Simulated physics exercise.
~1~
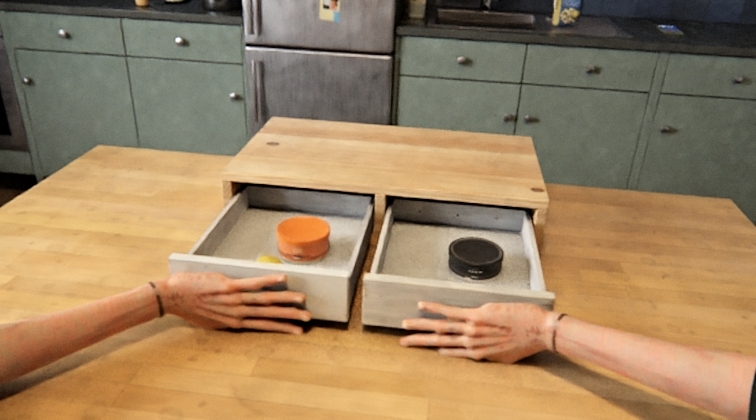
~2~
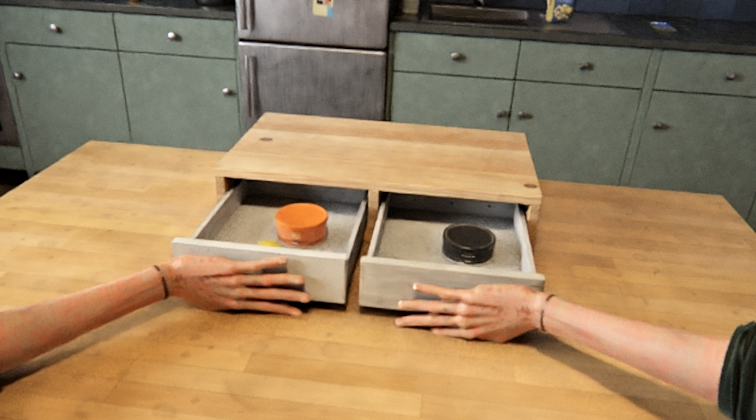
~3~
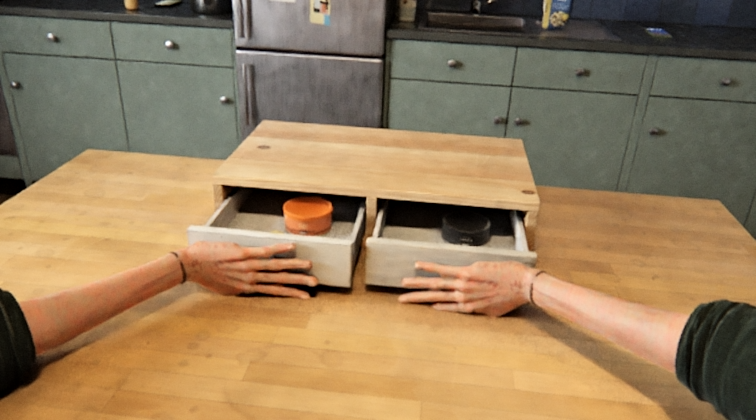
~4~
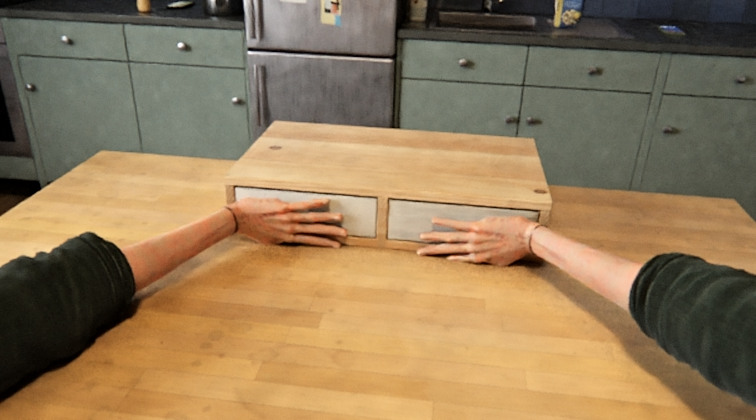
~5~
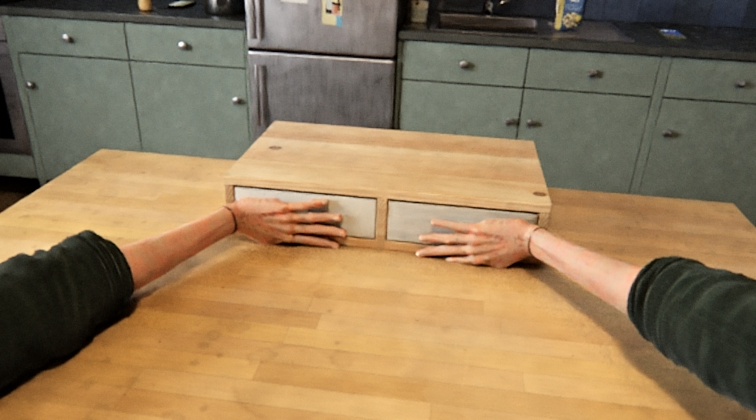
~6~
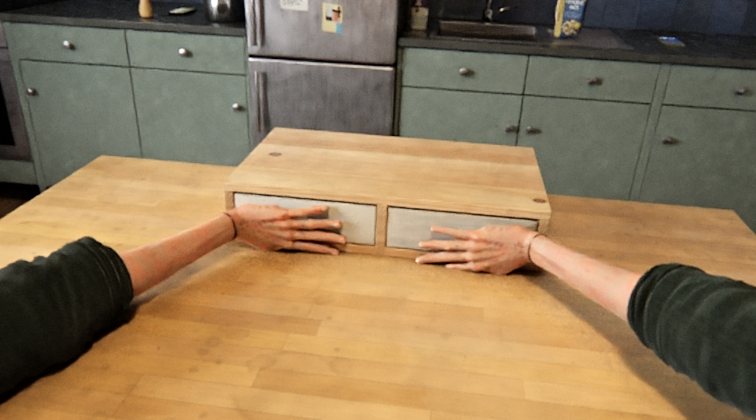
In this clip, two hands rest against the open drawers of a low wooden cabinet, the left holding an orange pot and a small yellow item, the right a black pot. The hands push both drawers inward together until they are fully closed, then stay against the fronts.
